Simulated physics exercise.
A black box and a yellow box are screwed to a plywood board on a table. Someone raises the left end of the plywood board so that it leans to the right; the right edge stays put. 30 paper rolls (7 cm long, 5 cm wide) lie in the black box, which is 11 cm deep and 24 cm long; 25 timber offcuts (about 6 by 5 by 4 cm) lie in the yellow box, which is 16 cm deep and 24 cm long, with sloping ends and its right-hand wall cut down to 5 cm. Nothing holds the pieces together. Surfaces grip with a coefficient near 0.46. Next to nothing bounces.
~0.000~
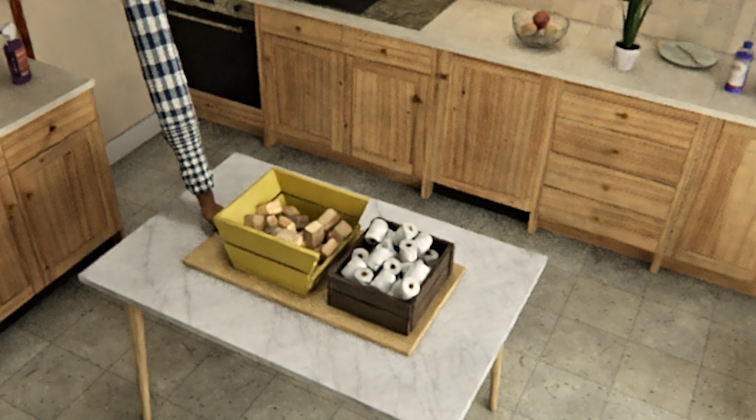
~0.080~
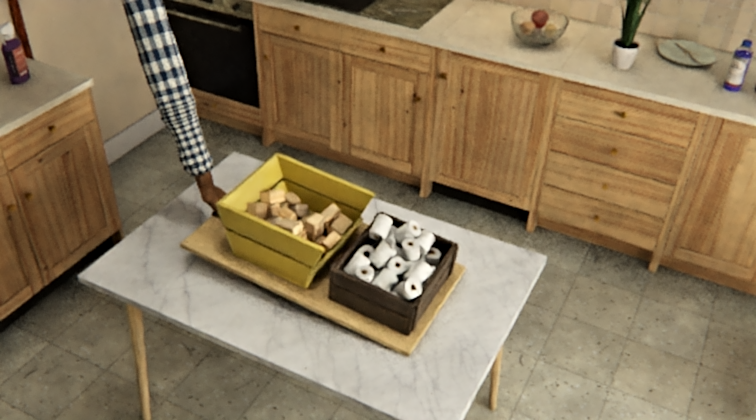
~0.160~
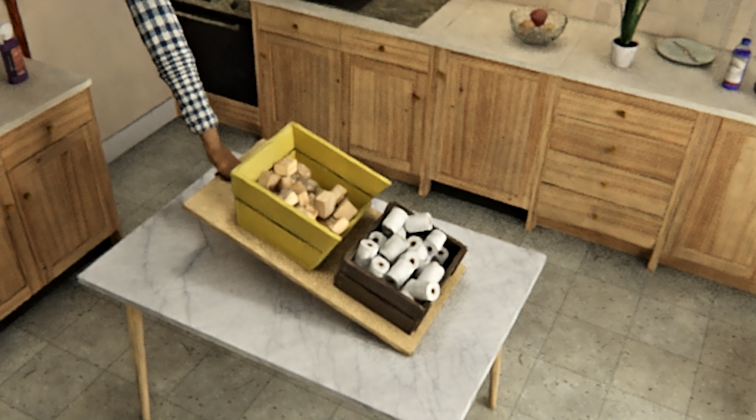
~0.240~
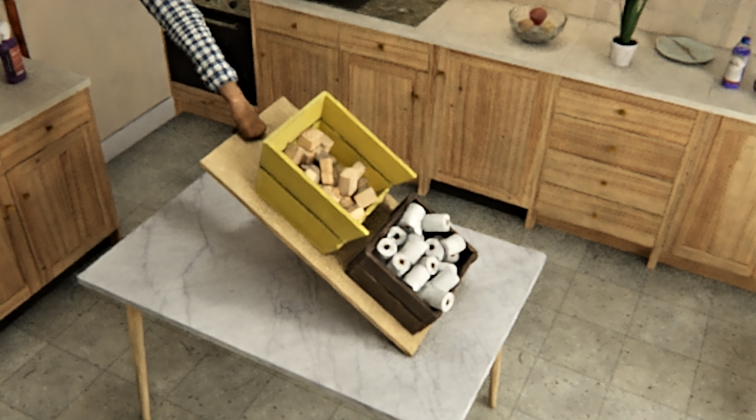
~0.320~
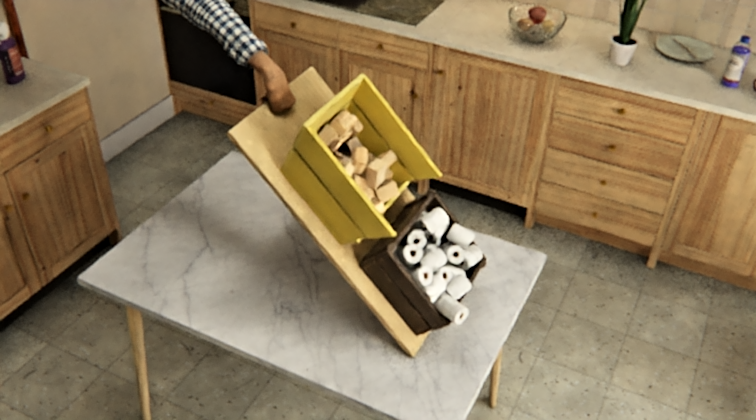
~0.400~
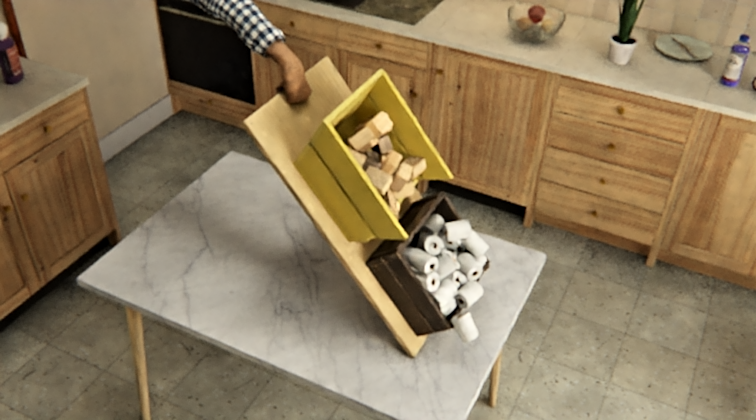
A hand in a blue-and-white checked sleeve lifts the left end of a wooden board on a marble-topped table, in a kitchen seen from above. On the board sit a yellow box of wooden blocks and, to its right, a dark box of white paper rolls. The board tilts steeply rightward, the contents shift toward the boxes' right sides, and one roll slips over the dark box's rim.
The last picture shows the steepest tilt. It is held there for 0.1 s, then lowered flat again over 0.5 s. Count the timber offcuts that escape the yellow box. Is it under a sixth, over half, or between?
Upwards of half of the timber offcuts leave the yellow box.
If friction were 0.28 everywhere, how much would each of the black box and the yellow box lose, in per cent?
In that case black box 10, yellow box 80 per cent.
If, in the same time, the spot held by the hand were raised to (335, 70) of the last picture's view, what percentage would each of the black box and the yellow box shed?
In that case black box 50, yellow box 100 per cent.
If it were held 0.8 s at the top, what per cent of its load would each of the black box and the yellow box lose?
In that case black box 40, yellow box 60 per cent.
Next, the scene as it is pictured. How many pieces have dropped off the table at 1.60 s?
Roughly 16.
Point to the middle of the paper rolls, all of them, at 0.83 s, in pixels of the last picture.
Around (418, 280).
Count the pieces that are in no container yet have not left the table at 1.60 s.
About 8.
After 0.59 s, tilt 46°; black box 24 in, 6 out and yellow box 14 in, 11 out.
After 0.83 s, tilt 13°; black box 23 in, 7 out and yellow box 6 in, 19 out.
After 1.17 s, tilt 0°; black box 23 in, 7 out and yellow box 6 in, 19 out.
Outcome (at 1.60 s), black box 23 in, 7 out and yellow box 6 in, 19 out. Asked share, 19 of 25, 76 per cent.
